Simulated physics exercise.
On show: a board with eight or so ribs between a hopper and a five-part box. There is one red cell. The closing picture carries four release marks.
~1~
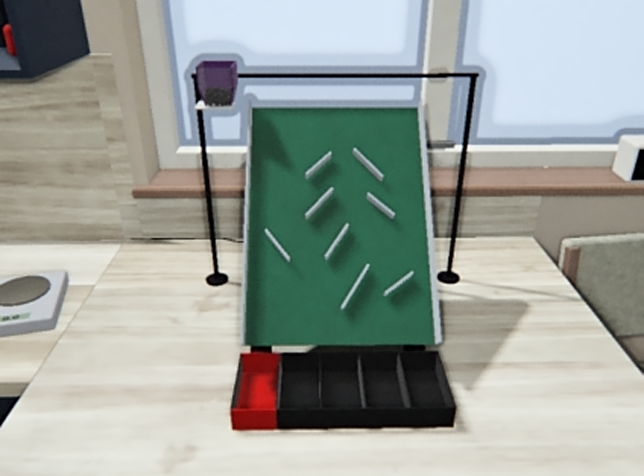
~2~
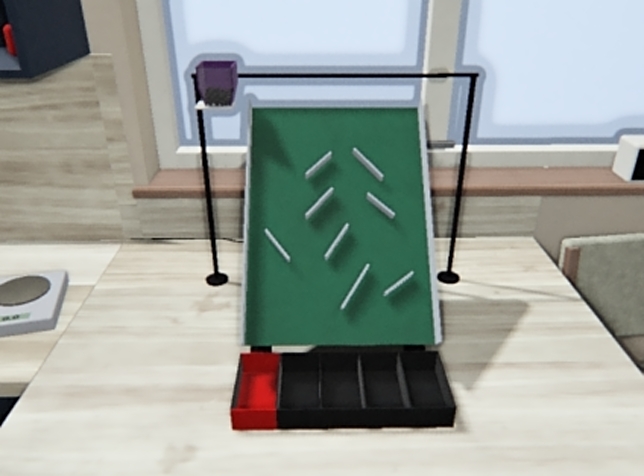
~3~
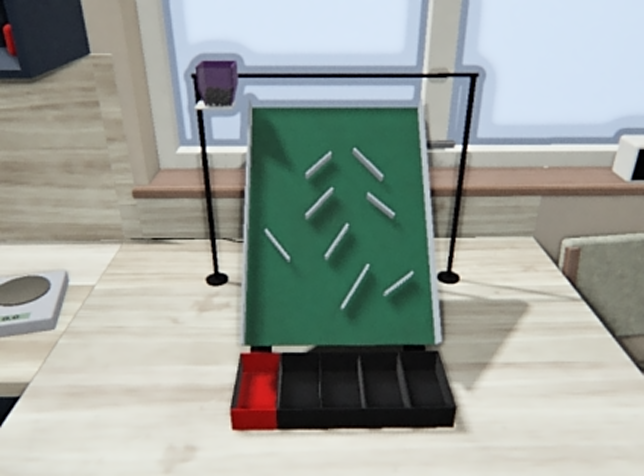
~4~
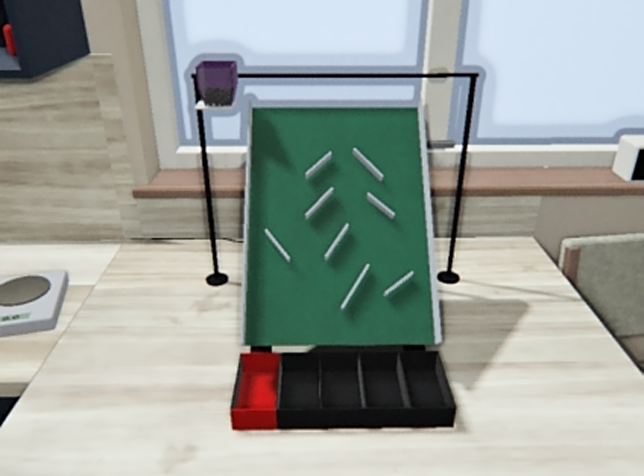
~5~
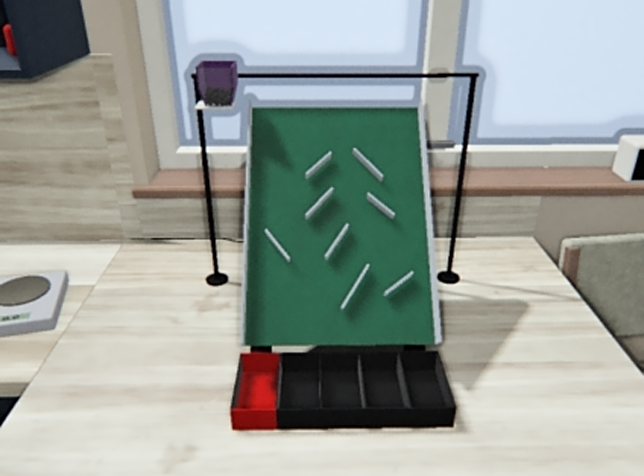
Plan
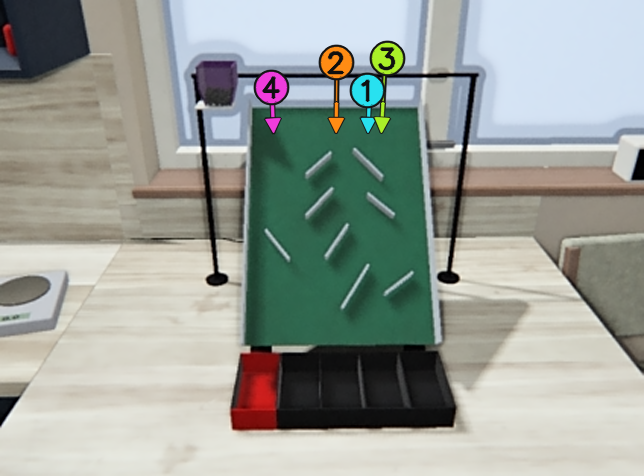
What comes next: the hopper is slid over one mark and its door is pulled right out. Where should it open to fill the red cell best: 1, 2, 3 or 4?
It is 4.
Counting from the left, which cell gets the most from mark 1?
The fifth.
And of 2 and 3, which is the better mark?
2 it is.
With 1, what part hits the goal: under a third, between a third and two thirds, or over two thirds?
Under a third.
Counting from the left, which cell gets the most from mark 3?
The fifth from the left.
On the marked copy, mark 1 meets the board at (368, 127); mark 2 meets the board at (336, 127); mark 3 meets the board at (381, 127); mark 4 meets the board at (273, 127).
With 1, just a few in the red cell, almost all in other cells.
With 2, about a tenth in the red cell, the larger part in other cells, just a few held on the board.
With 3, not one piece in the red cell, almost all in other cells.
With 4, roughly a third in the red cell, roughly two thirds in other cells.
